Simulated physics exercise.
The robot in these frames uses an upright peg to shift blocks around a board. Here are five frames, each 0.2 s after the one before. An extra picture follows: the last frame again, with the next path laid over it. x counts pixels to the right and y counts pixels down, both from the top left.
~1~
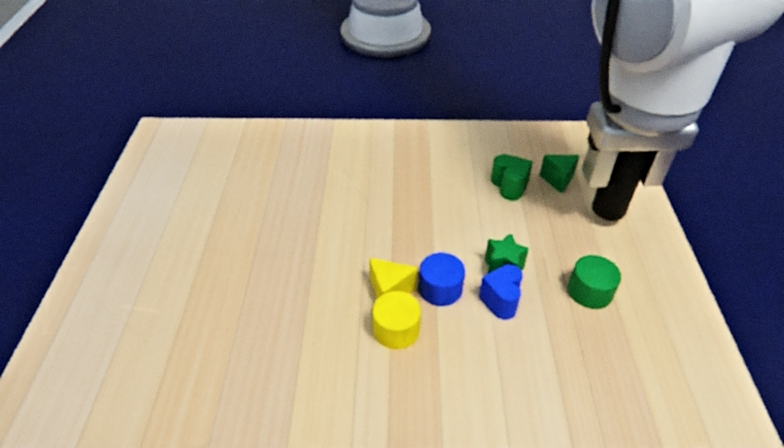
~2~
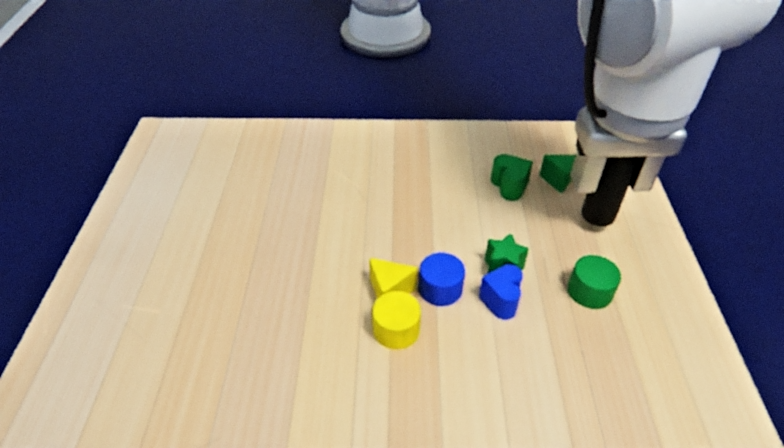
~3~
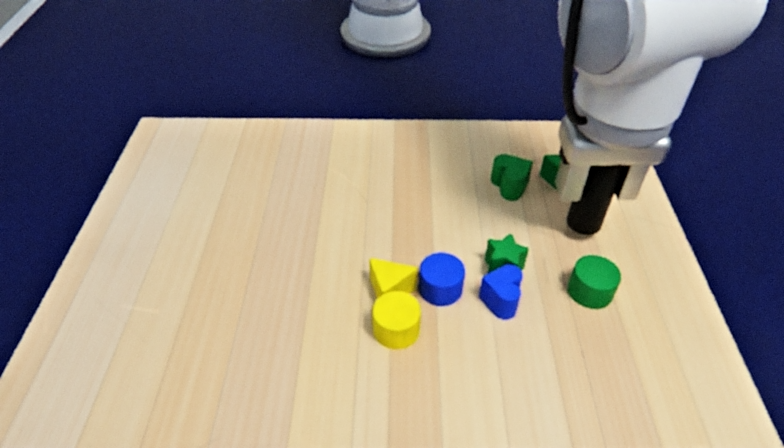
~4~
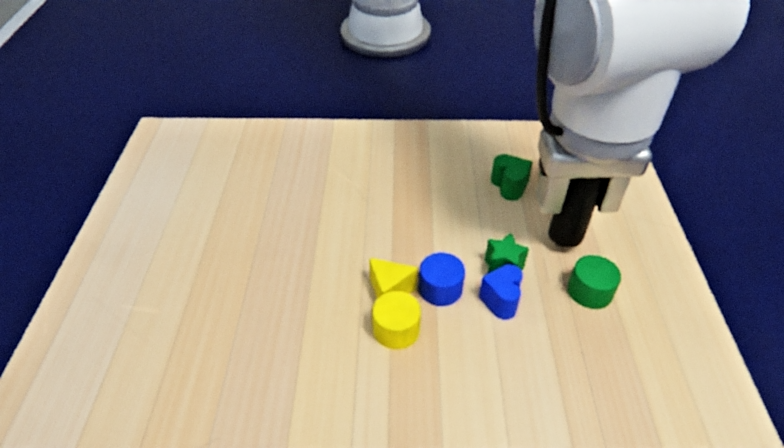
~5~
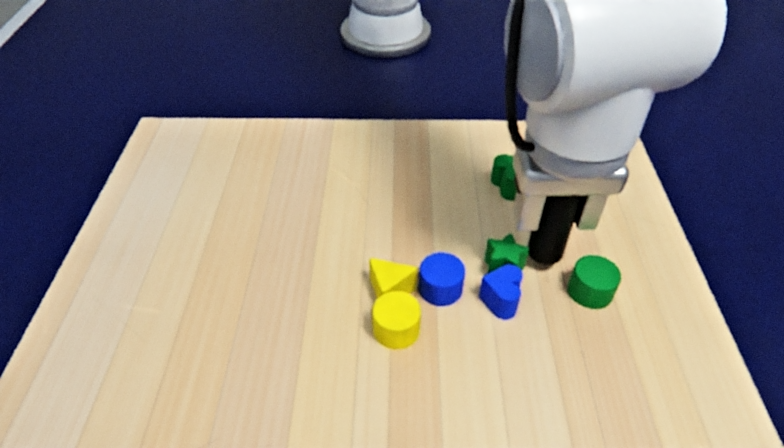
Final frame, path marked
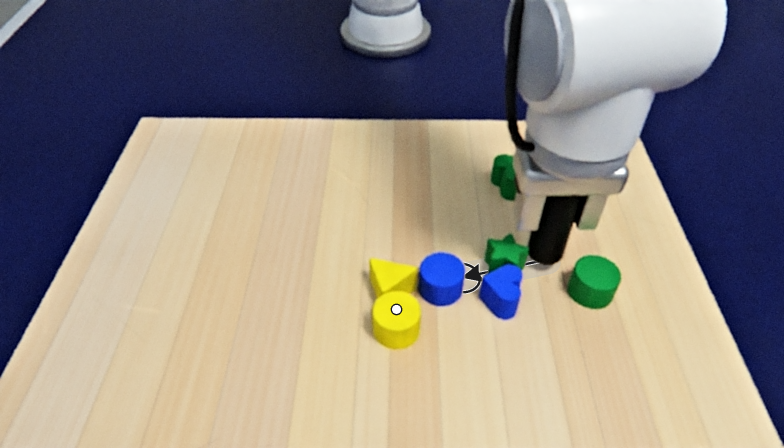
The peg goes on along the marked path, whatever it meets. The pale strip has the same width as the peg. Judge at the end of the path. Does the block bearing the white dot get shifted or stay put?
Shifted.
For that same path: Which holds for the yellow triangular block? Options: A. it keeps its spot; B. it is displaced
B
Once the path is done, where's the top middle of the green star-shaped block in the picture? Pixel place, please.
When the path ends, it will be at (430, 259).
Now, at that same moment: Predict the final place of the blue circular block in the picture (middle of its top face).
If I read the scene right, the answer is (402, 281).
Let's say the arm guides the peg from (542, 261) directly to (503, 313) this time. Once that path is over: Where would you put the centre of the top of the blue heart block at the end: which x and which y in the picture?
The centre of its top will be at (475, 302).
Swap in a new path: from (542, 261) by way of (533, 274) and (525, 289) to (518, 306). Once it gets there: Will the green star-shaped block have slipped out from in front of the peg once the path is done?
Yes, it checks out.
The line goes from (542, 261) directly to (462, 278); the dot is on the yellow circular block.
What follows on the original path. Halfway along, peg (504, 260); blue circular block (439, 269); blue heart block (501, 285), turned 20° anticlockwise; green star-shaped block (474, 253), turned 30° clockwise.
At the end, peg (463, 269); yellow triangular block (356, 274), turned 45° clockwise; yellow circular block (387, 319); blue circular block (402, 281); blue heart block (501, 285), turned 20° anticlockwise; green star-shaped block (430, 259), turned 30° clockwise.
